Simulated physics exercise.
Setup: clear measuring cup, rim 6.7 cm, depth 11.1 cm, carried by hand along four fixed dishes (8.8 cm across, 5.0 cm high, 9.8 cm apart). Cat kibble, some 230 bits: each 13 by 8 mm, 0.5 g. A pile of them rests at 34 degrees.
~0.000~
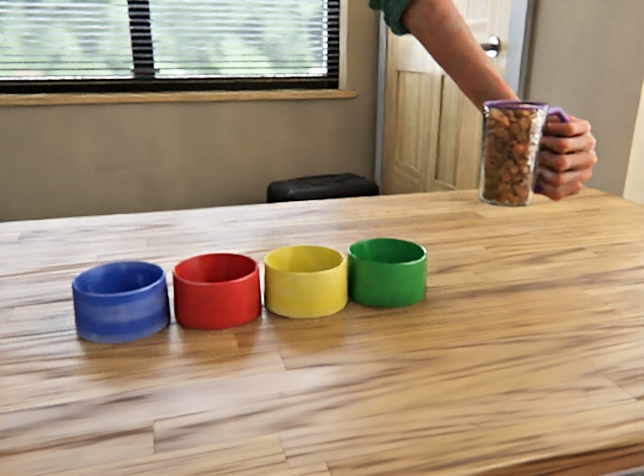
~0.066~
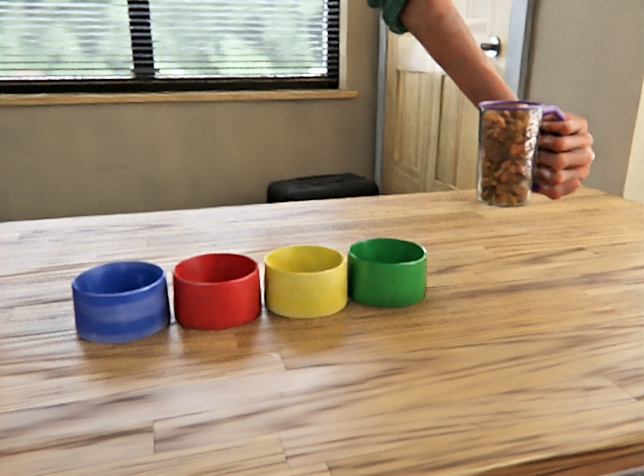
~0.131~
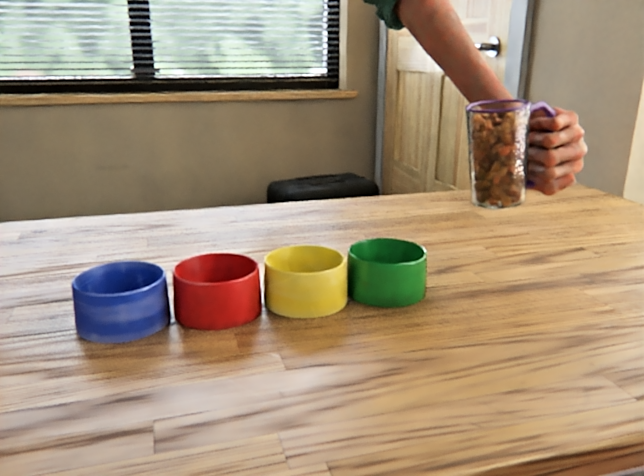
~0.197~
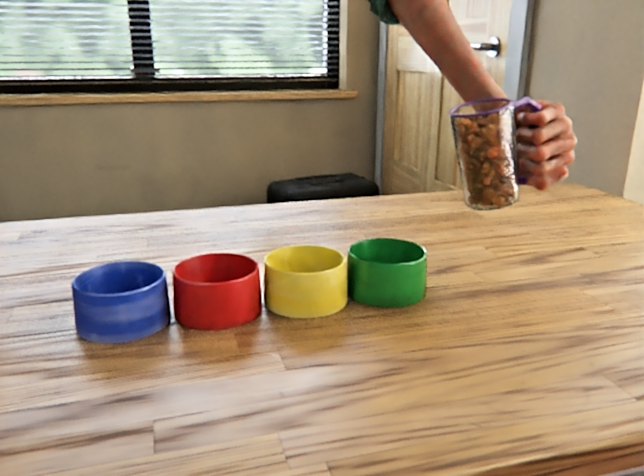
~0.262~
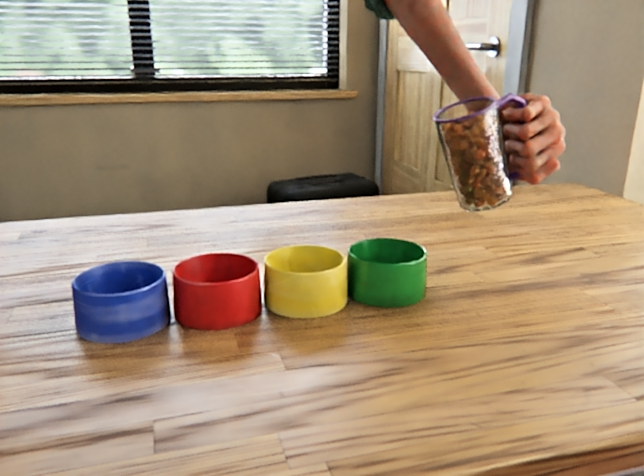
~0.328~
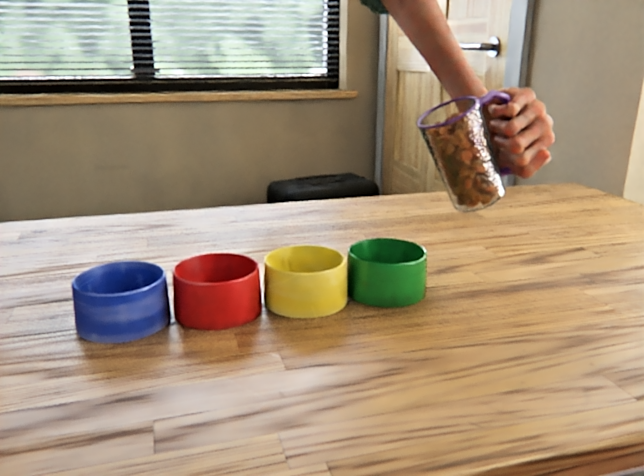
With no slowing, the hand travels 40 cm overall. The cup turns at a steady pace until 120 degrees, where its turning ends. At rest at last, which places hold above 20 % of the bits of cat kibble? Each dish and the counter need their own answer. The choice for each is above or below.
One by one: Red: It should get past the one-in-five mark; blue: It should get past the one-in-five mark; green: It should not get past the one-in-five mark; yellow: It should not get past the one-in-five mark; counter: It should not get past the one-in-five mark.
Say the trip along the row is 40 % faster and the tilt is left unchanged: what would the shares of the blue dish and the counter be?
Result - blue dish: 60; counter: 40.
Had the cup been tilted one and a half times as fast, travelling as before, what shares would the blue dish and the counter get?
Shares: Blue dish 10, counter 10.
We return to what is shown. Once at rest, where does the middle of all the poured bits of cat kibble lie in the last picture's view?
Near (149, 302).
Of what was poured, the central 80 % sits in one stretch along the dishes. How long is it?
I'd put it near 14 cm.
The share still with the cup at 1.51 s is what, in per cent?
Some 40 per cent.
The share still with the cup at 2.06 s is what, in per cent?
0 per cent.
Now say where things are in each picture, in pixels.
In the first picture, cup at (510, 154), tilt 0 degrees, lip at (489, 106), moved 0.0 cm; middle of the pieces at (506, 156); green dish at (387, 251); yellow dish at (305, 259); red dish at (216, 268); blue dish at (119, 277).
In the second picture, cup at (507, 154), tilt 2 degrees, lip at (484, 107), moved 0.4 cm; middle of the pieces at (503, 156).
In the third picture, cup at (498, 154), tilt 7 degrees, lip at (471, 110), moved 1.6 cm; middle of the pieces at (494, 157).
In the fourth picture, cup at (487, 155), tilt 13 degrees, lip at (454, 115), moved 3.1 cm; middle of the pieces at (483, 157).
In the fifth picture, cup at (475, 156), tilt 20 degrees, lip at (438, 121), moved 4.5 cm; middle of the pieces at (472, 158).
In the sixth picture, cup at (464, 156), tilt 26 degrees, lip at (421, 127), moved 6.0 cm; middle of the pieces at (461, 159); green dish at (387, 251); yellow dish at (305, 259); red dish at (216, 268); blue dish at (119, 277). The cup turns about 100 degrees a second and travels 23 cm a second.
After 1.04 s, tilt 96 degrees; cup holds 95 %.
Then, at 1.51 s, tilt 120 degrees; cup holds 40 %, red 45 %, blue 5 %.
After 2.06 s, tilt 120 degrees; cup holds 0 %, red 40 %, blue 50 %.
At rest (2.6 s), red 40 %, blue 50 %, green 0 %, yellow 0 %, counter 10 %.
